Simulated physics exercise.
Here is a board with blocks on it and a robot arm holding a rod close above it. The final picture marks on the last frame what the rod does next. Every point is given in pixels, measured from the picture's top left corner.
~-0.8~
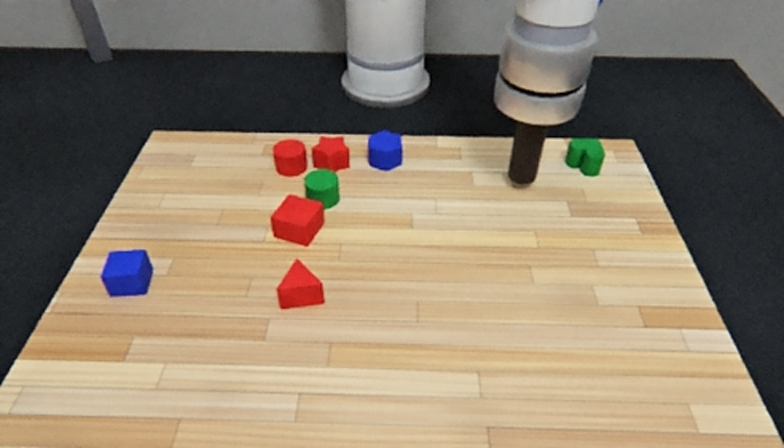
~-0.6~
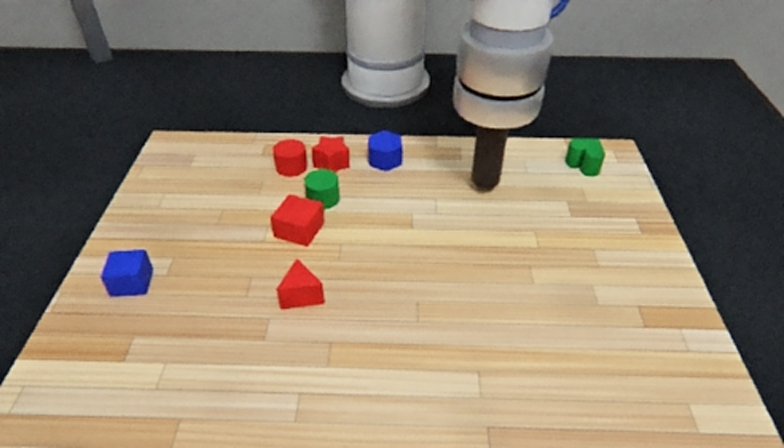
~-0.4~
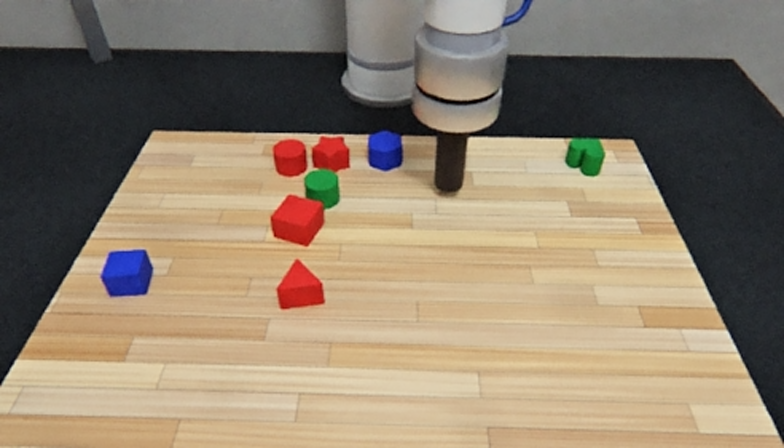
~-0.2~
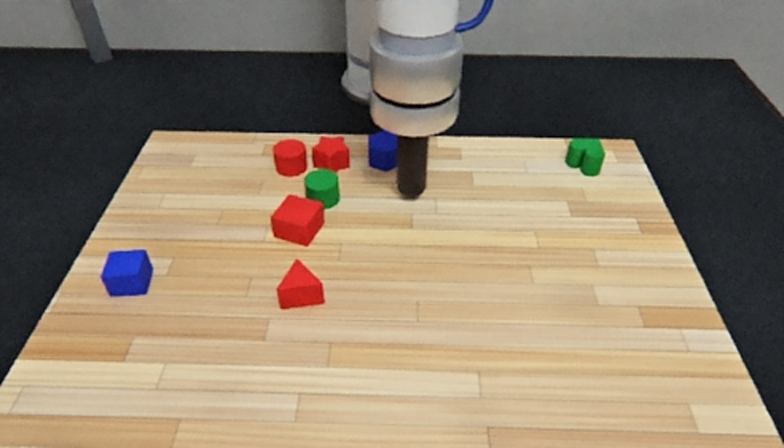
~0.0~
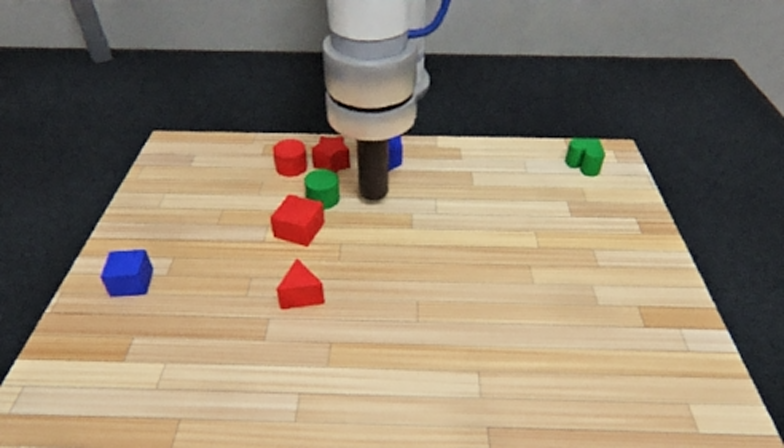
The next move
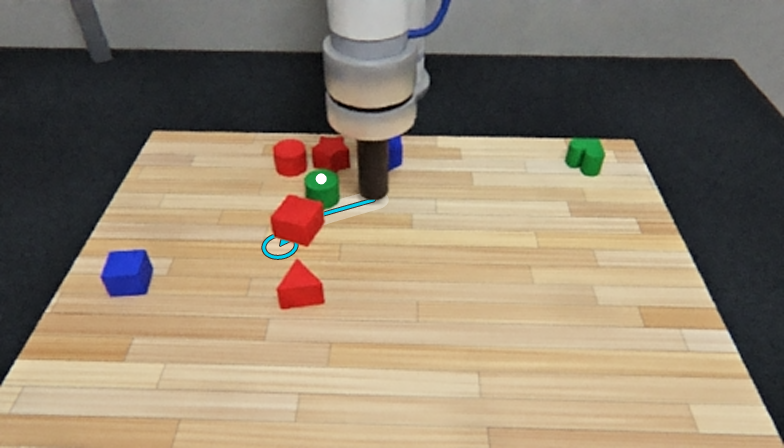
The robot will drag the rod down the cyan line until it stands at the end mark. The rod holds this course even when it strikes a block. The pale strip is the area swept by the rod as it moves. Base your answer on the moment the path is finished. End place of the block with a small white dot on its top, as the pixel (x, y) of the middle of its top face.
Its top middle will sit at (302, 178).
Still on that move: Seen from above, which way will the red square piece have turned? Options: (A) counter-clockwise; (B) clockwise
(B)
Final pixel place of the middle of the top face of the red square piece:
I think it will end close to (248, 246).
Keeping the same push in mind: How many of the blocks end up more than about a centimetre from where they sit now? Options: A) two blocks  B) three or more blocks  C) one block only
That would be A.
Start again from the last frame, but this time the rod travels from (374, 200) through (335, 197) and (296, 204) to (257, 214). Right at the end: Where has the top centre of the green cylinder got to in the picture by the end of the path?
I think it will end close to (229, 182).
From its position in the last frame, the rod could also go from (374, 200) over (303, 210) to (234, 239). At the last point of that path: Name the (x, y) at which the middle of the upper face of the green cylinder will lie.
It is at (275, 177).
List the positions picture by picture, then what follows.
The first frame shows rod tip (522, 177); block tops, red square piece (297, 209); red triangle (299, 276); green cylinder (321, 179).
The second frame shows rod (485, 181); blocks unchanged.
The third frame shows rod (448, 184); blocks unchanged.
The fourth frame shows rod (411, 188); blocks unchanged.
The fifth frame shows rod (374, 192); red square piece (297, 209); red triangle (299, 276); green cylinder (321, 179).
Path on the board, from (374, 200) via (339, 210) and (304, 222), ending at (280, 246); the dot is on the green cylinder.
On the path given first. One third of the way, rod (338, 202); green cylinder (311, 178).
Two thirds of the way, rod (303, 215); red square piece (277, 223); green cylinder (302, 178).
At the end, rod (279, 238); red square piece (248, 246), turned 20° clockwise; red triangle in place; green cylinder (302, 178).
